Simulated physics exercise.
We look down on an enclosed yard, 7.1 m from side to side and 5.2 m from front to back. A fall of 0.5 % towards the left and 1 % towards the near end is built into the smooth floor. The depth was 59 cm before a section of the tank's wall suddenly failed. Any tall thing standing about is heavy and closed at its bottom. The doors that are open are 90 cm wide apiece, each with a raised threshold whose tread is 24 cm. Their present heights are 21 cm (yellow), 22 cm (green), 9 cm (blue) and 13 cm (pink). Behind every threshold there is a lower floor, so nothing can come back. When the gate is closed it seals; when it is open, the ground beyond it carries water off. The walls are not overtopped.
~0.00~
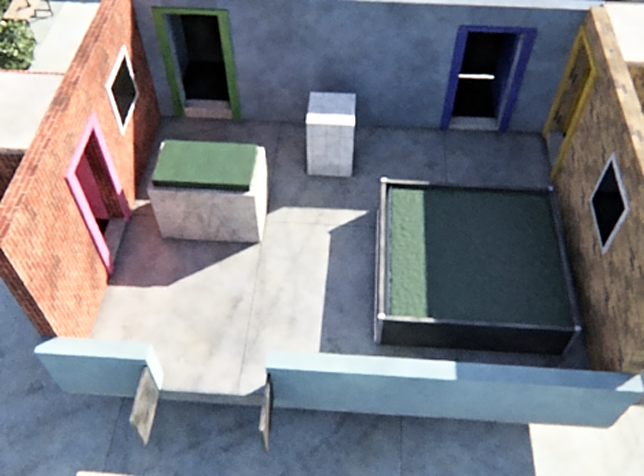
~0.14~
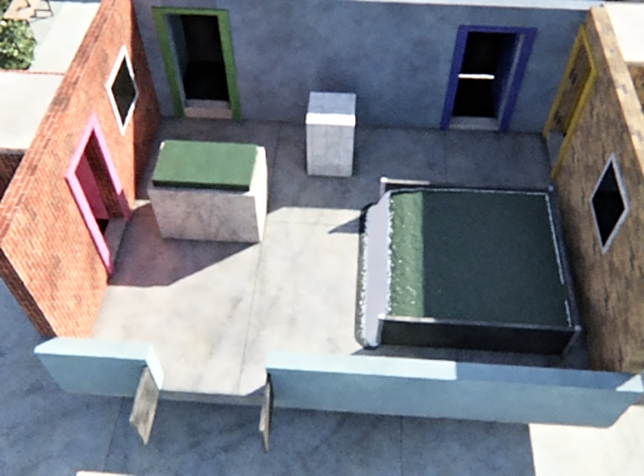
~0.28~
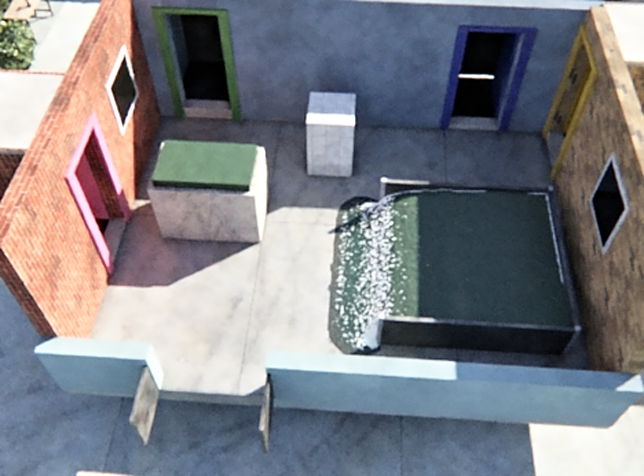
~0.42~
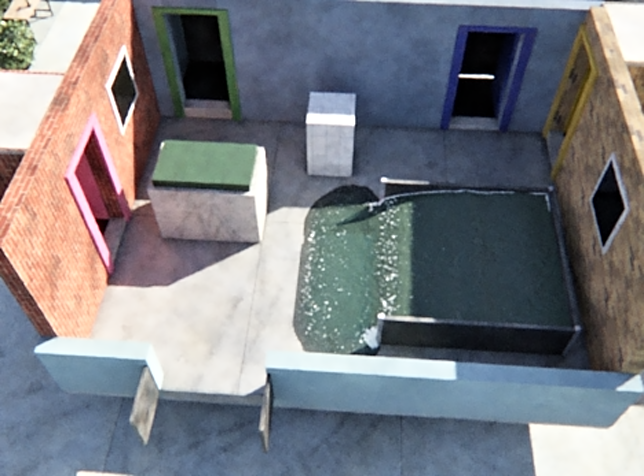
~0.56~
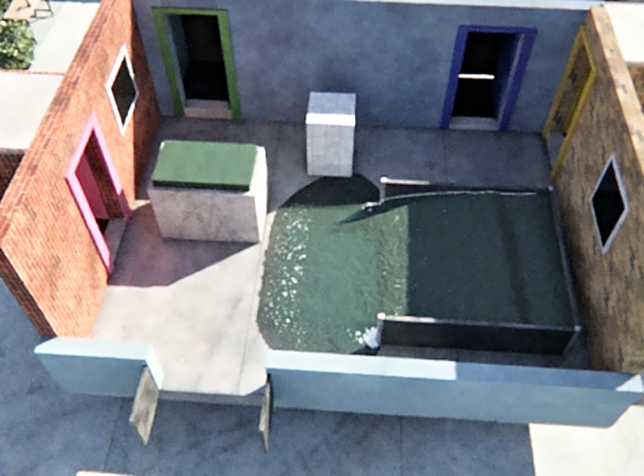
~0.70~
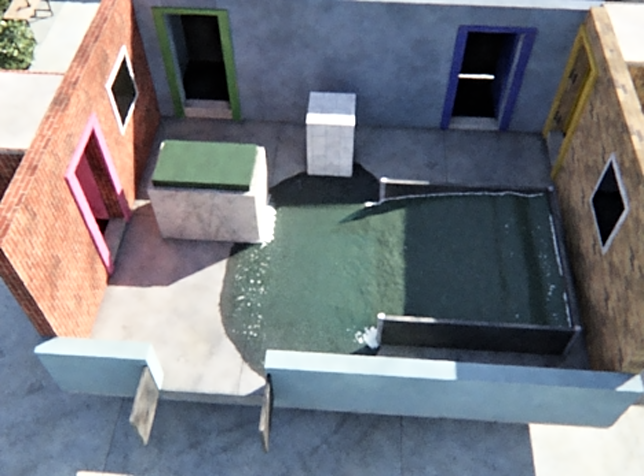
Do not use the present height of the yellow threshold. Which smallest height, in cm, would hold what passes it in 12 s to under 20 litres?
It would have to be roughly 7.5 cm high.
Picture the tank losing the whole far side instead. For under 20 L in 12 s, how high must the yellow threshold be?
Then the minimum is about 28 cm.
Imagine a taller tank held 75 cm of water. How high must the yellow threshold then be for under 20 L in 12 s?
About 10.5 cm.
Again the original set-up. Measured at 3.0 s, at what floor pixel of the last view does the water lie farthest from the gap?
The farthest wet point is roughly at (161, 121) in the last view.
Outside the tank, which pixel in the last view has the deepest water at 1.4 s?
Near (269, 234).
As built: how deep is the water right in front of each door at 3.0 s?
Lab note, cm: Yellow 0; green 13; blue 0; pink 25.
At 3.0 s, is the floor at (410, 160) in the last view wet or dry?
At that moment it's not yet touched.
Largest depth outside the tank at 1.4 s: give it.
Max depth: Near 38 cm.
After 1.4 s water covers 45 % of the floor, deepest (38 cm) near (269, 234); it has not reached the yellow door.
After 3.0 s water covers 60 % of the floor, deepest (41 cm) near (119, 370); it has not reached the yellow door.
After 12.0 s water covers 95 % of the floor, deepest (14 cm) near (457, 392); 5 cm at the yellow door, 0 litres in over its 21 cm threshold.
At the yellow door as built, the water arrived by 6.4 s and peaked near 14 cm at 7.8 s.
With a threshold of 6.5 cm, 29 litres would have come in within the 12 s; with 9 cm, 10 litres. So under 20 litres takes about 7.5 cm.
